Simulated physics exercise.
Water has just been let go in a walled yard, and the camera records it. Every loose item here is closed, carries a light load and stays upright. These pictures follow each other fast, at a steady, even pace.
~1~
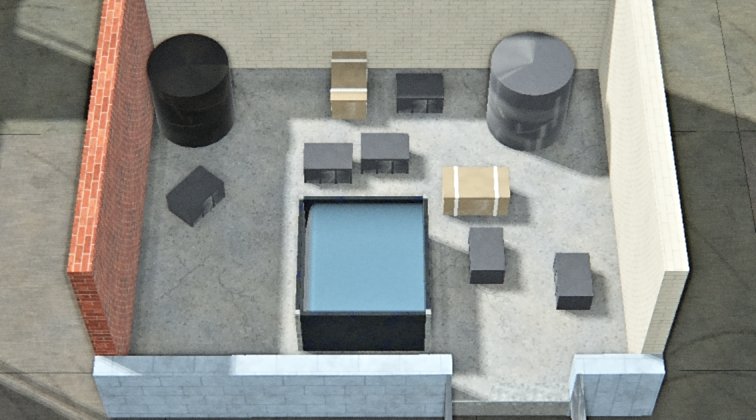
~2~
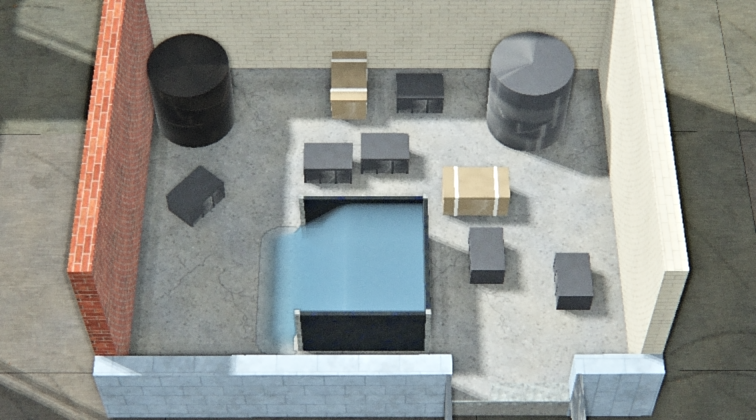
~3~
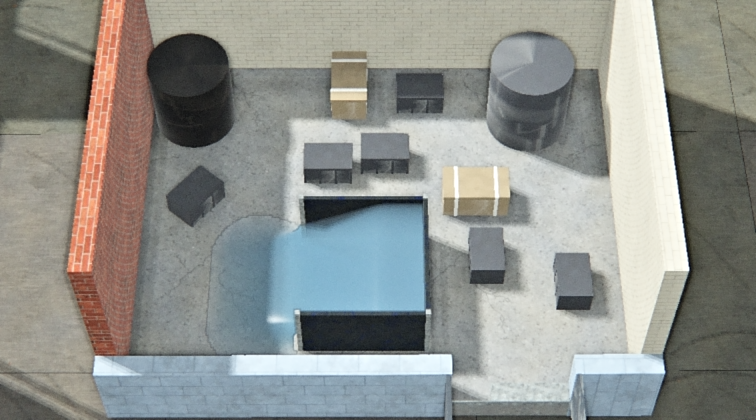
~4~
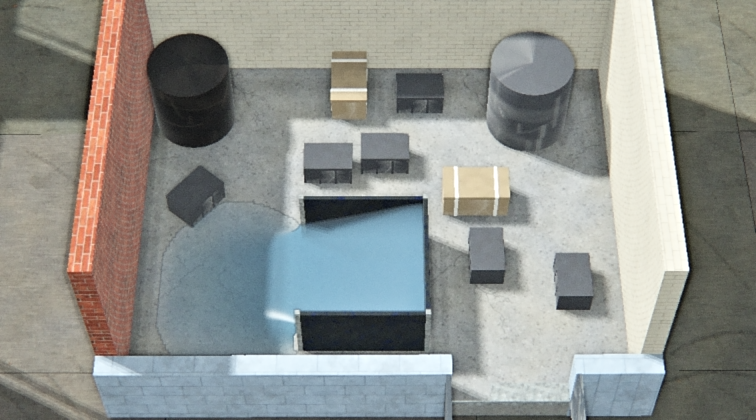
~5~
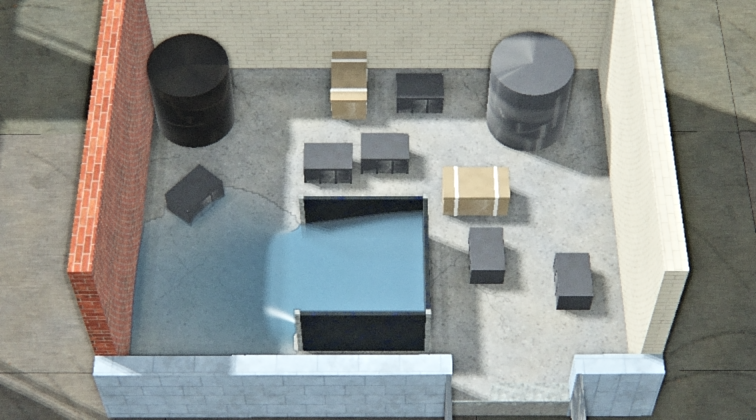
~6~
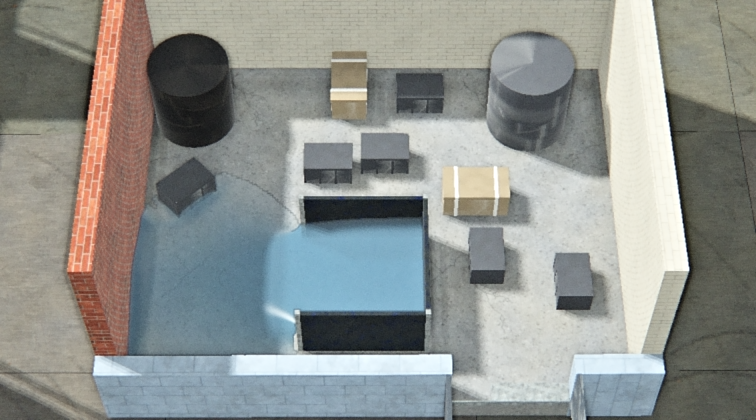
Blue water spreads left from an open-sided tank across the yard and nudges a dark crate.
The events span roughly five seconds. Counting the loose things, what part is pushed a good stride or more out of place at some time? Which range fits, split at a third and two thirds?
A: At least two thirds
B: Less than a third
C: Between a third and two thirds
Between a third and two thirds (C).
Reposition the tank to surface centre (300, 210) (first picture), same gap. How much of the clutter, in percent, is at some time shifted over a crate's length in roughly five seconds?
By my reckoning, about 90 per cent.
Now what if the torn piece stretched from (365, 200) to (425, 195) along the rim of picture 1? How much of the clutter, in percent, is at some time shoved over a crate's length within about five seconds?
I'd put it around 80 percent.
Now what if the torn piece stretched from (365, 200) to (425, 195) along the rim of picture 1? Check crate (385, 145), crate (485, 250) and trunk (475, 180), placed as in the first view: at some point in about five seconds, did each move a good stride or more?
Results in order: Moved that far / stayed within it / moved that far.
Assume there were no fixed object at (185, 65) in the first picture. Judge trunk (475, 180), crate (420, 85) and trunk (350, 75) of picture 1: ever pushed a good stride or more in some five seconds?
Taking them in turn, the first stayed within range, the second traveled far, and the third traveled far.
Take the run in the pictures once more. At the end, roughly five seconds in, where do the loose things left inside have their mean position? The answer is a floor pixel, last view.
The average sits close to (462, 191).
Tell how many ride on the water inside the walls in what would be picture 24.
Result - 1.
A moment on, 1 of 8 are well off their spots; 0 afloat.
Next, 0 of 8 are well off their spots; 1 afloat.
Later, 2 of 8 are well off their spots; 1 afloat.
In the end, 5 of 8 are well off their spots, and 5 have been at some point; 5 afloat.
